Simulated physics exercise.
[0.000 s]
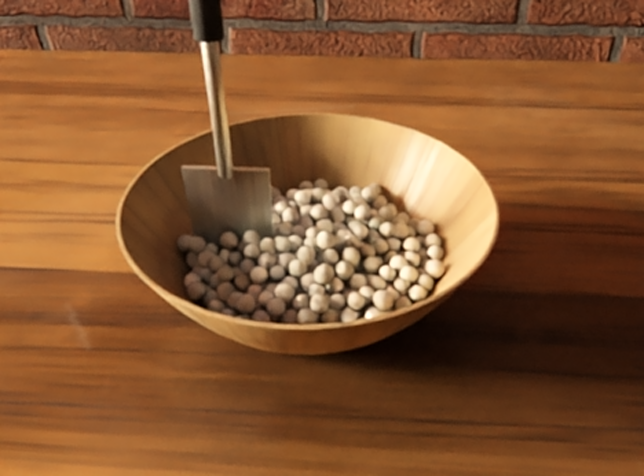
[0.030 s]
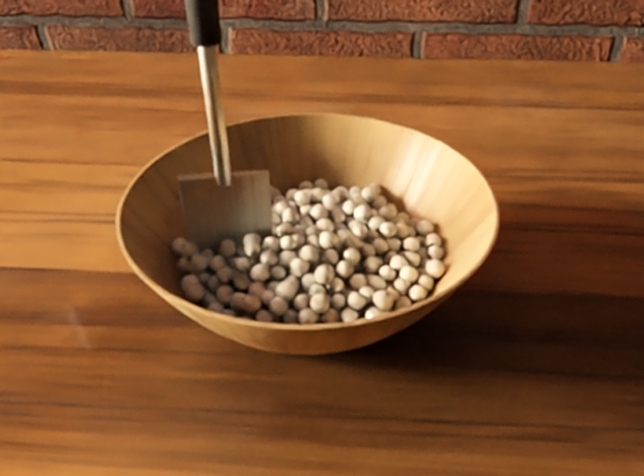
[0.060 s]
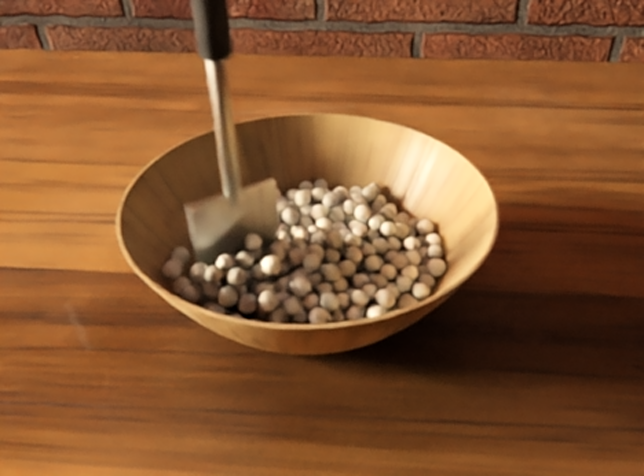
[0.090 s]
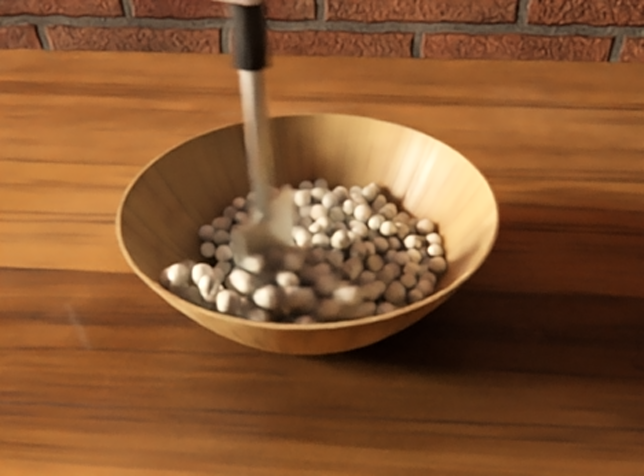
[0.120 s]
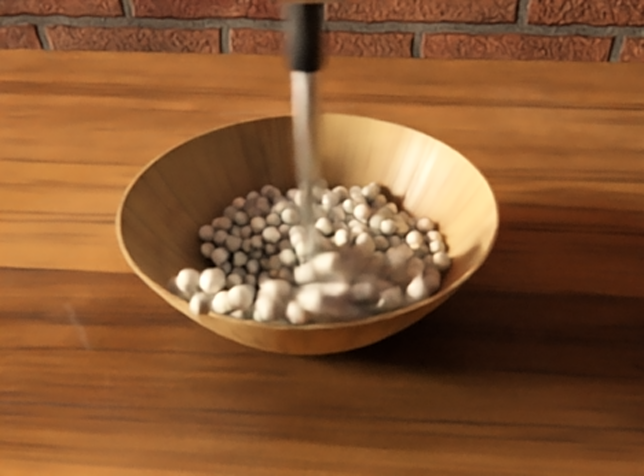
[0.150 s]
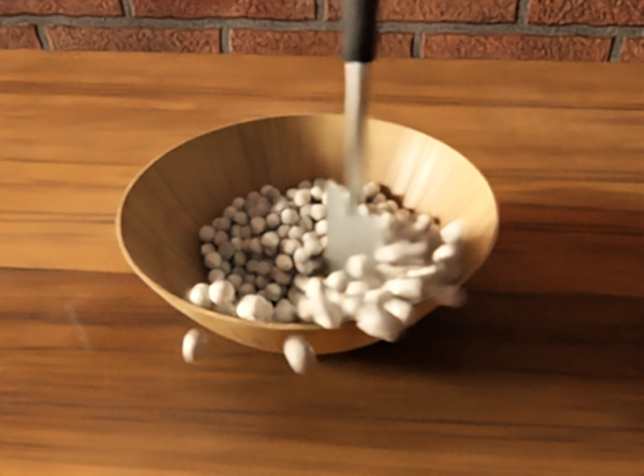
A flat metal spatula swept from left to right through pale beads in a wooden bowl, slowly at first, then pushing them into a heap along the near side as a few flew over the rim.
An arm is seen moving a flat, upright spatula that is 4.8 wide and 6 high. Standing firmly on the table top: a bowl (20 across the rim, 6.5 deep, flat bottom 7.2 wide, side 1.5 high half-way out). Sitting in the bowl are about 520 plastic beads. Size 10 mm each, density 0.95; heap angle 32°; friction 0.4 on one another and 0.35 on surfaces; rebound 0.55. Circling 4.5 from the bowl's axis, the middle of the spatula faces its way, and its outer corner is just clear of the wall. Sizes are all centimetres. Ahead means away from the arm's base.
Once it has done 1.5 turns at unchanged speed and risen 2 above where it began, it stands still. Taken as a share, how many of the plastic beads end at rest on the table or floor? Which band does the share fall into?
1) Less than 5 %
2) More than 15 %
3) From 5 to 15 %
More than 15 %.
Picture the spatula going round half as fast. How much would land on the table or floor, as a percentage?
Then roughly 0 %.
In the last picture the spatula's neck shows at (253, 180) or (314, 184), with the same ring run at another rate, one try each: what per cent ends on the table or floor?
Well, about 0 percent the first time and about 10 percent the second.
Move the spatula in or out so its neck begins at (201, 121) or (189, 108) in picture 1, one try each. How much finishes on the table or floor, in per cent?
Roughly 5 % and 0 %.
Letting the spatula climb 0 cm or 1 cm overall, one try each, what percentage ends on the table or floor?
Near 40 in a hundred, then near 30 in a hundred.
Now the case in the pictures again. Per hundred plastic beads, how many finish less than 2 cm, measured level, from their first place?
That comes to some 30 per cent.
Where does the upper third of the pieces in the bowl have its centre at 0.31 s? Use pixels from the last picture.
Around (290, 164).
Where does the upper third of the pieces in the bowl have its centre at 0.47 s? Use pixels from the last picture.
In the final view it lies at about (274, 236).
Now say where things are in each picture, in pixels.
In the first picture, spatula neck at (222, 143), 0° round; upper third of the load around (315, 246), from x 185 to 435, top at y 185; 522 in the bowl.
In the second picture, spatula neck at (220, 149), 11° round; upper third of the load around (314, 247), from x 180 to 435, top at y 185.
In the third picture, spatula neck at (229, 167), 39° round; upper third of the load around (310, 257), from x 170 to 435, top at y 185.
In the fourth picture, spatula neck at (262, 181), 68° round; upper third of the load around (315, 273), from x 170 to 440, top at y 185.
In the fifth picture, spatula neck at (309, 185), 97° round; upper third of the load around (341, 274), from x 180 to 440, top at y 185; 519 in the bowl, 3 in flight or on the tool.
In the sixth picture, spatula neck at (356, 175), 126° round; upper third of the load around (382, 260), from x 195 to 455, top at y 185; 514 in the bowl, 8 in flight or on the tool.
After 0.31 s, 284° round, highest piece 11 above the table; 440 in the bowl, 31 on the table or floor, 51 in flight or on the tool.
After 0.47 s, 82° round, highest piece 9 above the table; 399 in the bowl, 106 on the table or floor, 17 in flight or on the tool.
After 0.76 s, 180° round, highest piece 5 above the table; 395 in the bowl, 127 on the table or floor.
After 1.46 s, 180° round, highest piece 5 above the table; 395 in the bowl, 127 on the table or floor.
At rest, 395 in the bowl, 127 on the table or floor. That is 24 % on the table or floor.
